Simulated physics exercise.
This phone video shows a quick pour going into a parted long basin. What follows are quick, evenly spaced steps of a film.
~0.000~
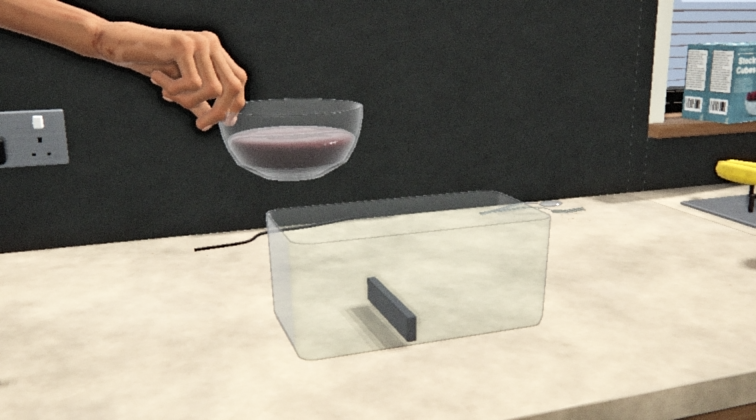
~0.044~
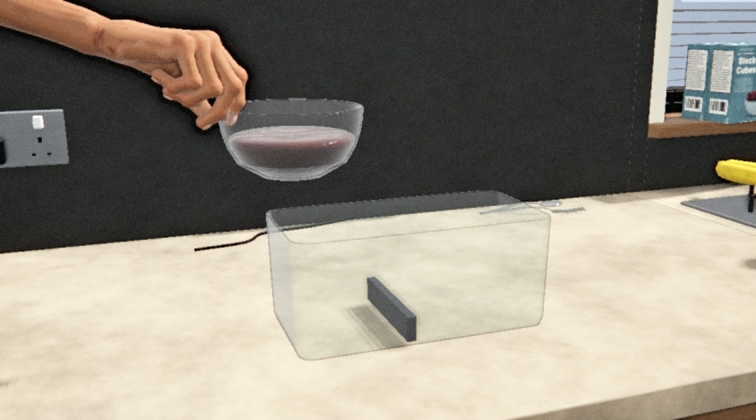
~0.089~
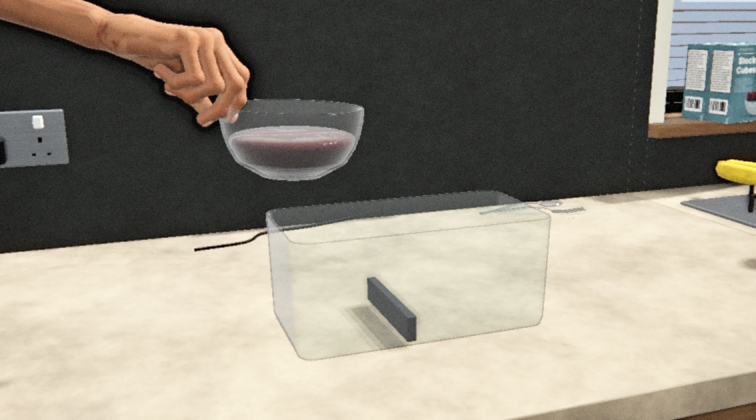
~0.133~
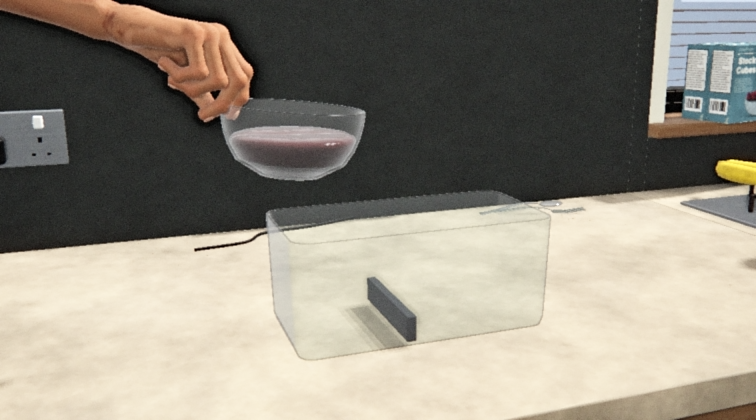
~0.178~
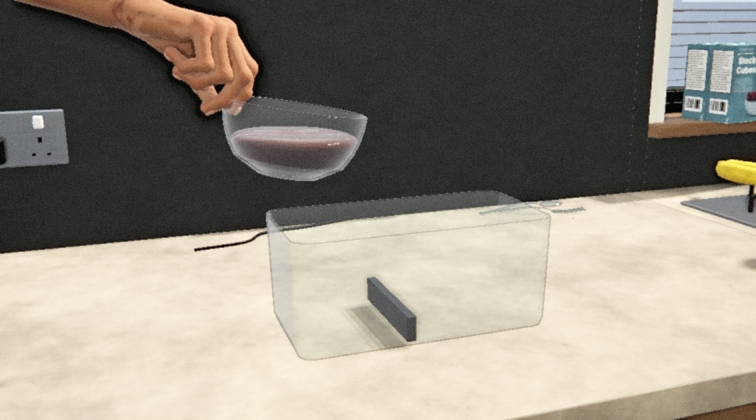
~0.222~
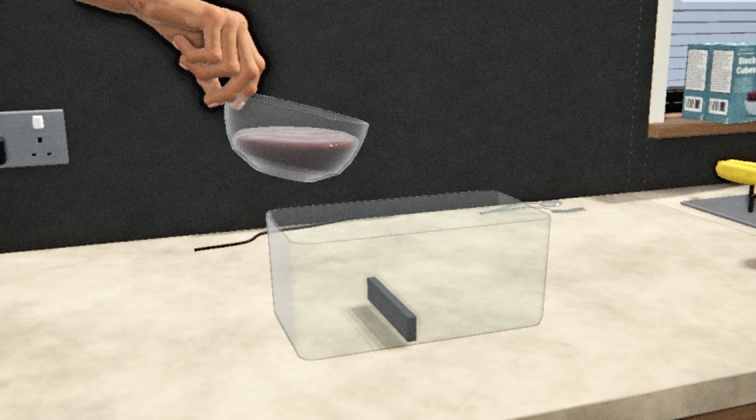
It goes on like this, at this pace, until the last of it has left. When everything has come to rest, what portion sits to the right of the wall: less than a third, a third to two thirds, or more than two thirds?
After it calms, what's right of the wall is a middling share, one third to two thirds.
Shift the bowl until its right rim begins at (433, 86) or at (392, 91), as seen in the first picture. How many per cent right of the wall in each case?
Near 90 per cent for the first start, near 90 per cent for the second.
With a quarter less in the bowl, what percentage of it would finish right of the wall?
It comes to near 40 per cent.
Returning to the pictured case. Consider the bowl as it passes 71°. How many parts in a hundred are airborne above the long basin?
Some 30 per cent, I'd say.
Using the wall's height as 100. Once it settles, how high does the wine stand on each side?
Once it is still, the left part shows 40 per cent and the right part 30.
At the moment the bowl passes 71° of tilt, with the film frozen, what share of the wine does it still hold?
Near 50 %.
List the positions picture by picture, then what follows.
In the first picture, tilt 0°; pouring edge (358, 106); surface from (227, 138) to (351, 132); the long basin's rim runs from (278, 229) to (523, 205); the wall's top is at (390, 297).
In the second picture, tilt 1°; pouring edge (358, 106); surface from (227, 138) to (351, 132).
In the third picture, tilt 3°; pouring edge (359, 109); surface from (227, 137) to (351, 133).
In the fourth picture, tilt 6°; pouring edge (360, 112); surface from (228, 137) to (352, 134).
In the fifth picture, tilt 10°; pouring edge (362, 118); surface from (229, 136) to (353, 134).
In the sixth picture, tilt 15°; pouring edge (363, 124); surface from (232, 136) to (355, 135).
A moment on, the bowl is tipped part way and 52 per cent is still to pour, 4 is left of the wall and 13 right of it.
Next, the bowl is tipped on its side and 6 per cent is still to pour, 34 is left of the wall and 54 right of it.
Then the bowl is tipped on its side and 0 per cent is still to pour, 44 is left of the wall and 55 right of it.
Later the bowl is tipped on its side and 0 per cent is still to pour, 44 is left of the wall and 56 right of it.
In the end 44 per cent lies left of the wall, 56 right of it and 0 outside.
